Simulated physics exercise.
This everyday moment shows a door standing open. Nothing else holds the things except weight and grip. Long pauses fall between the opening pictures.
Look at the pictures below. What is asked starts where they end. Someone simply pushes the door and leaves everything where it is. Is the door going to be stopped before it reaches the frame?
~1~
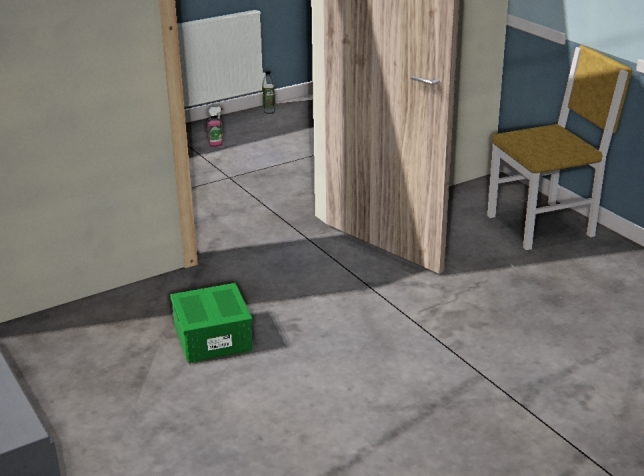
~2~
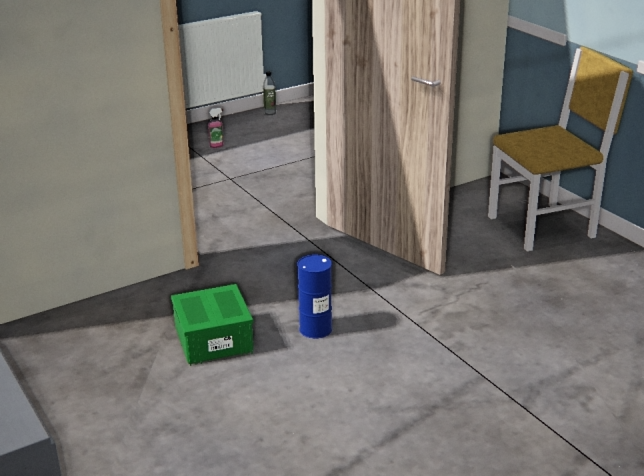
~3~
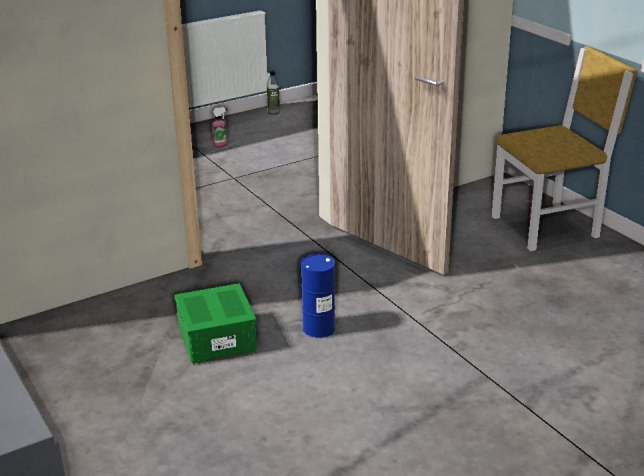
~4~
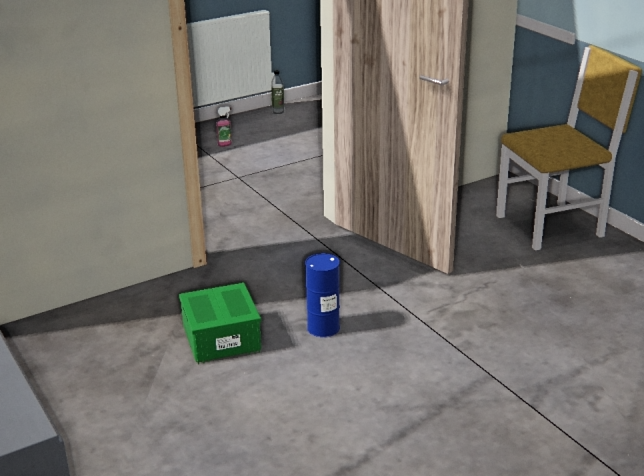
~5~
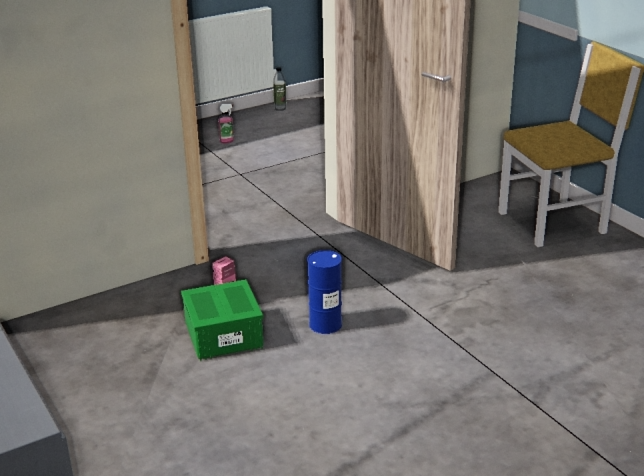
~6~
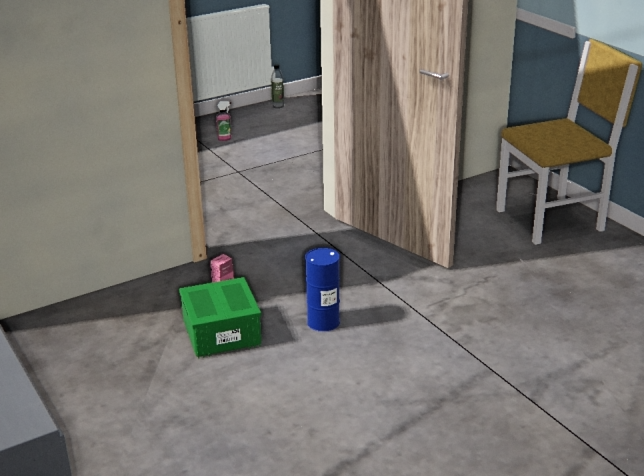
No, it reaches the frame.
Then, 1.00 s after the last picture, open by 68°.
Then, 1.60 s after the last picture, open by 34°.
At rest, open by 0°; all 3 in place. Seen from the same camera at the end, pink carton near (223, 281).
